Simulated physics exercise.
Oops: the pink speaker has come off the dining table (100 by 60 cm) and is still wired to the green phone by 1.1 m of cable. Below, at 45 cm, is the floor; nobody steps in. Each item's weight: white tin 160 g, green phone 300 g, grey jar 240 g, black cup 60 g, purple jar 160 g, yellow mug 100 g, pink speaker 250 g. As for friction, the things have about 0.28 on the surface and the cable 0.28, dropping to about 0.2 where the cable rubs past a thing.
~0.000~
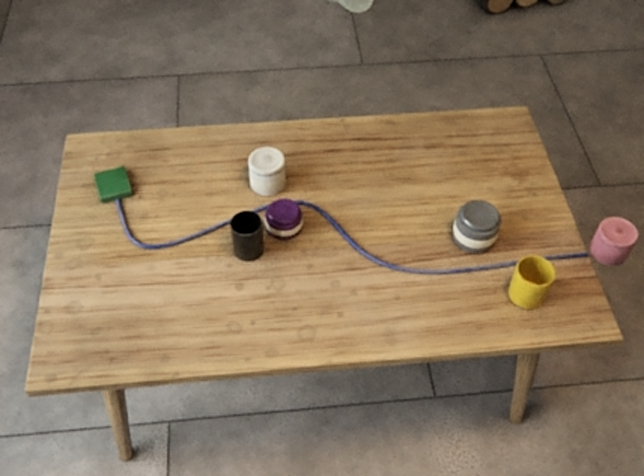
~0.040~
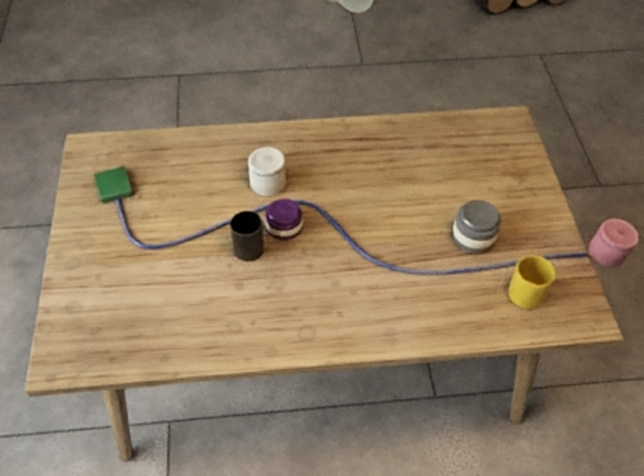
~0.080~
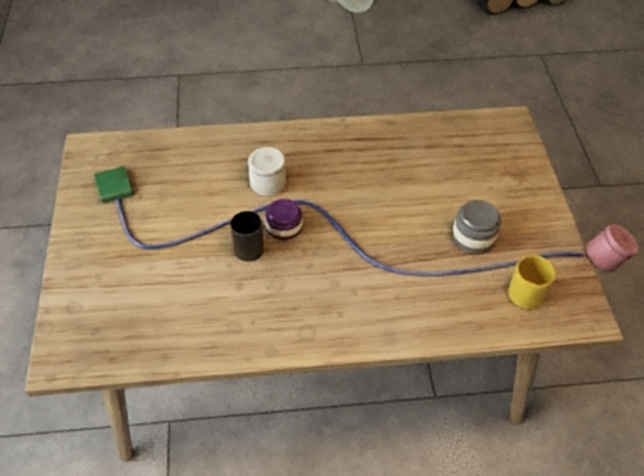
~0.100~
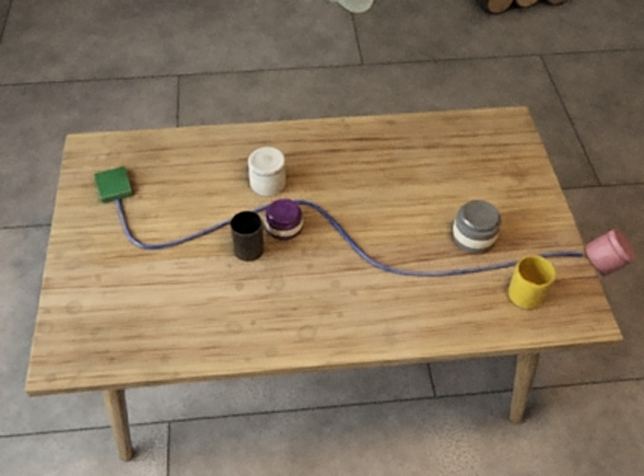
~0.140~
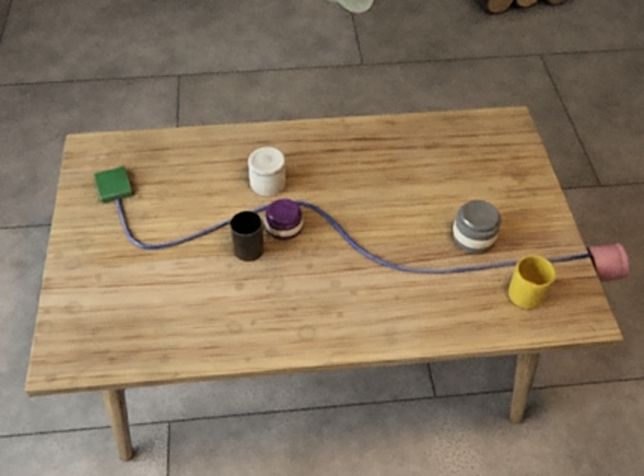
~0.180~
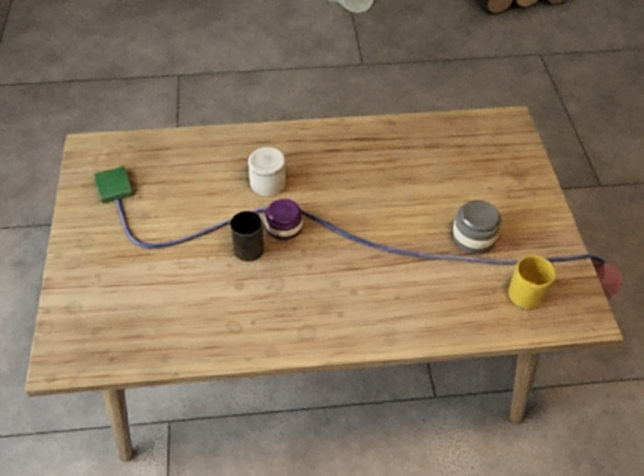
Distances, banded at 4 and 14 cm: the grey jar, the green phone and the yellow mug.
Outcome: Grey jar: Small move, green phone: Big move, yellow mug: Small move.
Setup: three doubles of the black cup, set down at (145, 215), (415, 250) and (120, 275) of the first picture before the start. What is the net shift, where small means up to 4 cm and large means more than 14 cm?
Taken in order, they show a lot of movement, a lot of movement, and finally only a little movement.
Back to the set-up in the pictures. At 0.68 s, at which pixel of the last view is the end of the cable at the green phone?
Around (250, 199).
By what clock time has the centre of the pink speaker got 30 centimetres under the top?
That comes at 0.46 seconds.
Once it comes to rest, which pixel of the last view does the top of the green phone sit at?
It comes to rest at about (234, 194).
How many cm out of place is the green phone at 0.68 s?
At that moment the green phone has gone 25 cm from the start.
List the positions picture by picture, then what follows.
Grey jar (480, 214); green phone (112, 182); yellow mug (536, 271); cable runs through (428, 272) (331, 220) (134, 240), in the first frame.
Pink speaker (619, 233); cable runs through (331, 220) (134, 241), in the second frame.
Pink speaker (612, 248); cable runs through (331, 219) (134, 241), in the third frame.
Pink speaker (611, 252); cable runs through (331, 219) (134, 241), in the fourth frame.
Pink speaker (606, 263); cable runs through (332, 221) (134, 241), in the fifth frame.
Grey jar (480, 214); green phone (112, 182); yellow mug (536, 271); cable runs through (563, 259) (336, 229) (134, 240), in the sixth frame.
At 0.4 s, the cable's tail end at (184, 177); green phone 11 cm off its start, grey jar 2 cm off its start, pink speaker over the edge.
At 0.7 s, the cable's tail end at (250, 199); green phone 23 cm off its start, grey jar 2 cm off its start, pink speaker over the edge.
At 0.9 s, the cable's tail end at (254, 201); green phone 24 cm off its start at (234, 194), grey jar 2 cm off its start at (482, 206), pink speaker over the edge.
At 1.2 s, the cable's tail end at (254, 201); green phone 24 cm off its start, grey jar 2 cm off its start, pink speaker over the edge.
At 2.4 s, the cable's tail end at (254, 201); green phone 24 cm off its start at (234, 194), grey jar 2 cm off its start at (482, 206), yellow mug 0 cm off its start at (536, 271), pink speaker over the edge.
